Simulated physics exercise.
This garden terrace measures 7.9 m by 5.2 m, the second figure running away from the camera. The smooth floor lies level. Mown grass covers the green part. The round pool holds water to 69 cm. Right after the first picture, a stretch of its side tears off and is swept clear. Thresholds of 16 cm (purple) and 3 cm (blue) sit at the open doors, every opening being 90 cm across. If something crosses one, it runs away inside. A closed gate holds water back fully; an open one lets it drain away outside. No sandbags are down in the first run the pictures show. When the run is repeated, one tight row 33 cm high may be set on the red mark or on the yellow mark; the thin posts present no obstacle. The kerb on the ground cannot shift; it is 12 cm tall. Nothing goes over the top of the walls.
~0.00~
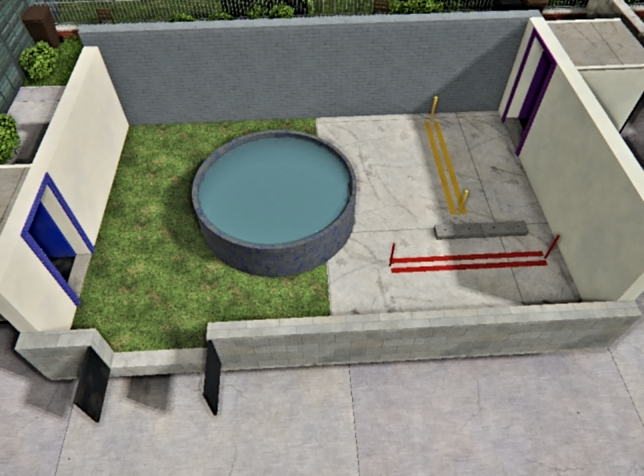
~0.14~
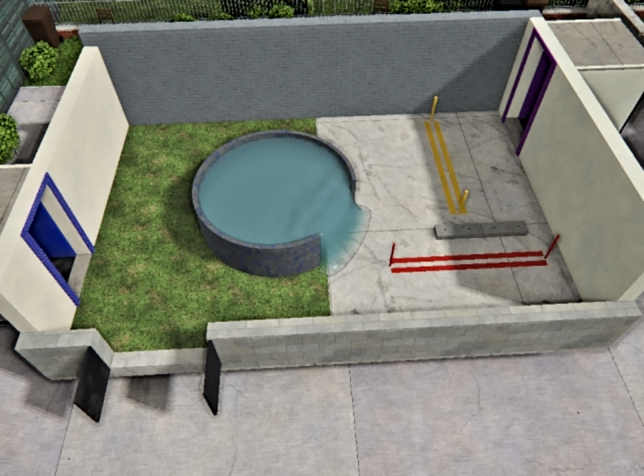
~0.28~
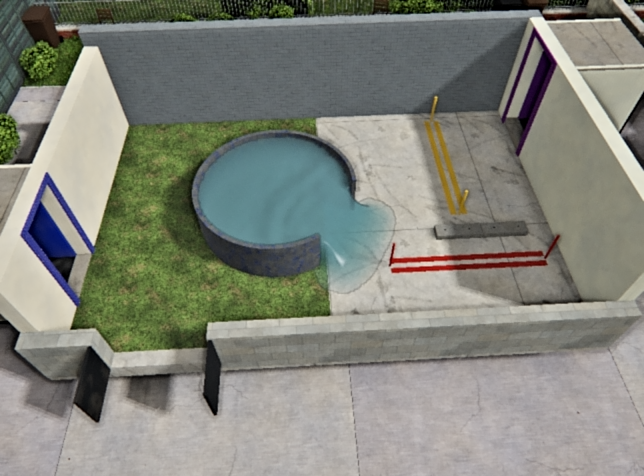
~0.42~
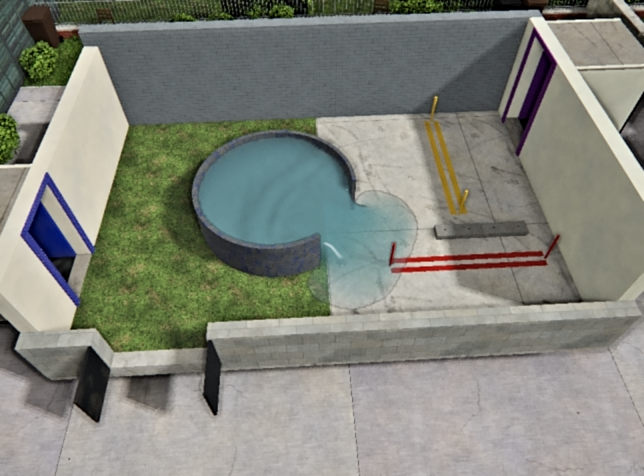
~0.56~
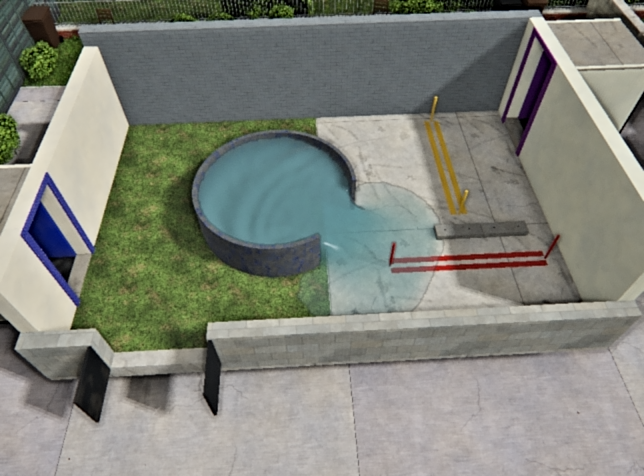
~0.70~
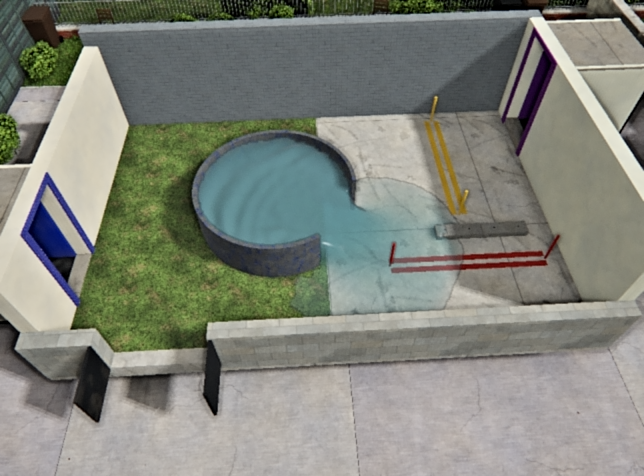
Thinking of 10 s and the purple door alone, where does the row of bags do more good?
On the red mark.
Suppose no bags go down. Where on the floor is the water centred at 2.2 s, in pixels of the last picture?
I'd say somewhere about (355, 238).
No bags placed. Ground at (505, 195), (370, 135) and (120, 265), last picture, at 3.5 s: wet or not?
First waterlogged, then untouched, then untouched.
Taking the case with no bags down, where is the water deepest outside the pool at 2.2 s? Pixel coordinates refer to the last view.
Around (584, 326).
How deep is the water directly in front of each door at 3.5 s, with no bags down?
Purple 10 cm, blue 0 cm.
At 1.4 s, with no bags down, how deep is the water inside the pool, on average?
Mean depth: About 49 cm.
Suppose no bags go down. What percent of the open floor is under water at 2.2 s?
35 %.
After 1.4 s water covers 35 % of the floor and is deepest (34 cm) near (348, 243) in the run without bags; in at the purple door, 0 L with no bags, 0 L with the row on red, 0 L on yellow.
After 2.2 s water covers 35 % of the floor and is deepest (51 cm) near (584, 326) in the run without bags; in at the purple door, 0 L with no bags, 0 L with the row on red, 0 L on yellow.
After 3.5 s water covers 45 % of the floor and is deepest (34 cm) near (571, 295) in the run without bags; in at the purple door, 0 L with no bags, 0 L with the row on red, 0 L on yellow.
After 6.0 s water covers 70 % of the floor and is deepest (22 cm) near (584, 326) in the run without bags; in at the purple door, 12 L with no bags, 12 L with the row on red, 38 L on yellow.
After 10.0 s water covers 95 % of the floor and is deepest (13 cm) near (526, 329) in the run without bags; in at the purple door, 23 L with no bags, 21 L with the row on red, 61 L on yellow.
